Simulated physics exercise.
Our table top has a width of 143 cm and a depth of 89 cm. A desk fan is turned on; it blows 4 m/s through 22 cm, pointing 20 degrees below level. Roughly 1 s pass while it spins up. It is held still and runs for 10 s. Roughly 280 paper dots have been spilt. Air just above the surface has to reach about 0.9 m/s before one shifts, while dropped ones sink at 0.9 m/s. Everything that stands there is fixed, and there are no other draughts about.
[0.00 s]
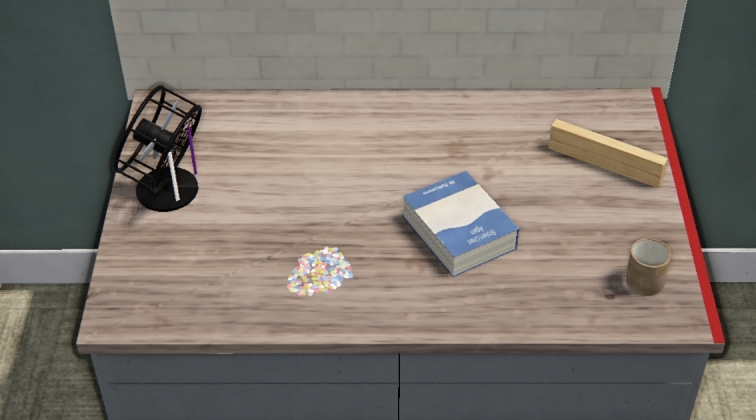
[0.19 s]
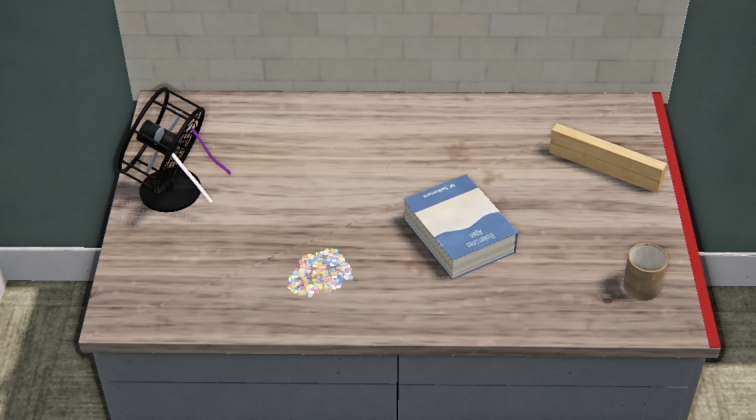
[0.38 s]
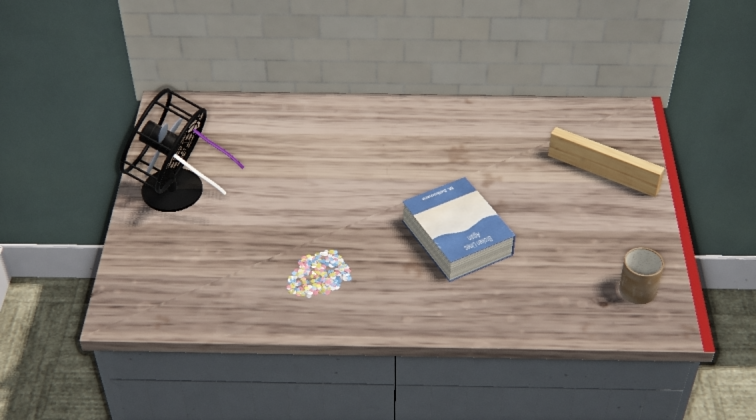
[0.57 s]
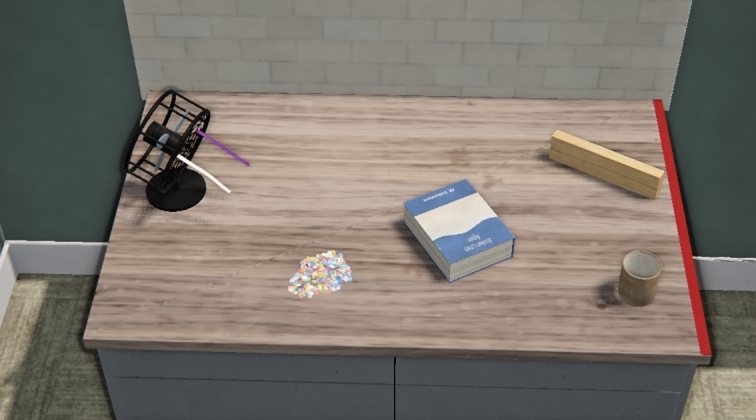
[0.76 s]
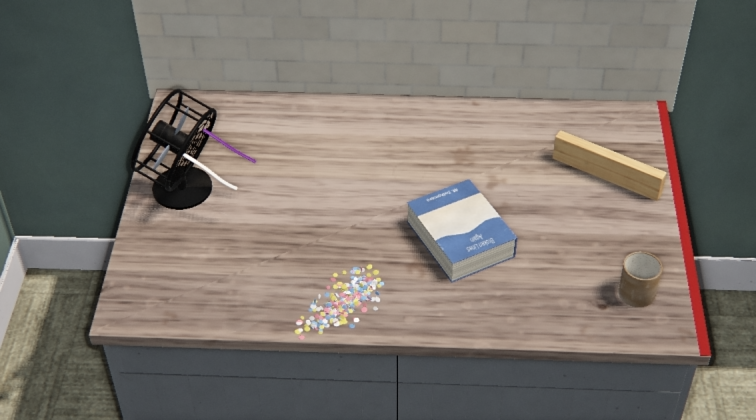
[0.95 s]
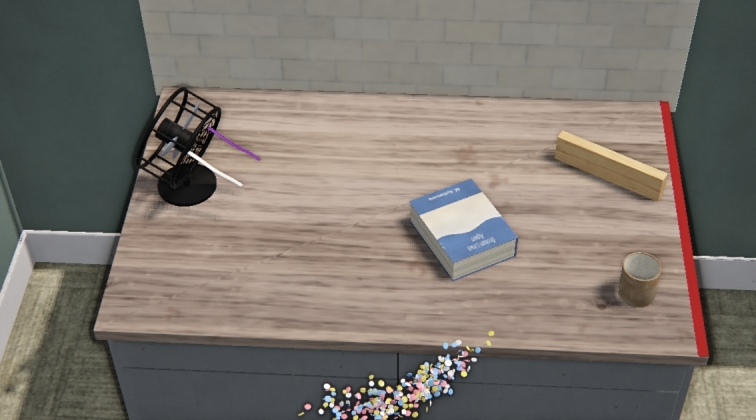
In the video, streamers on a desk fan lift toward a pile of colourful paper dots on a wooden table top, then the dots spread and sweep over the front edge while the book, mug and wooden block stay put.
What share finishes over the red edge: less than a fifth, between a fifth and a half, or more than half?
I'd bet the portion over that edge ends up short of one fifth.
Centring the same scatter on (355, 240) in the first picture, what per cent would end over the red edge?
It would come to some 3 in a hundred.
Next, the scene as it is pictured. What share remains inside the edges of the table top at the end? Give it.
Roughly 0 per cent.
After 2.0 s, 0 % are over the red edge; 100 % have settled or left.
After 3.2 s, 0 % are over the red edge; 100 % have settled or left.
After 5.5 s, 0 % are over the red edge; 100 % have settled or left.
After 10.0 s, at the end, 0 % are over the red edge.
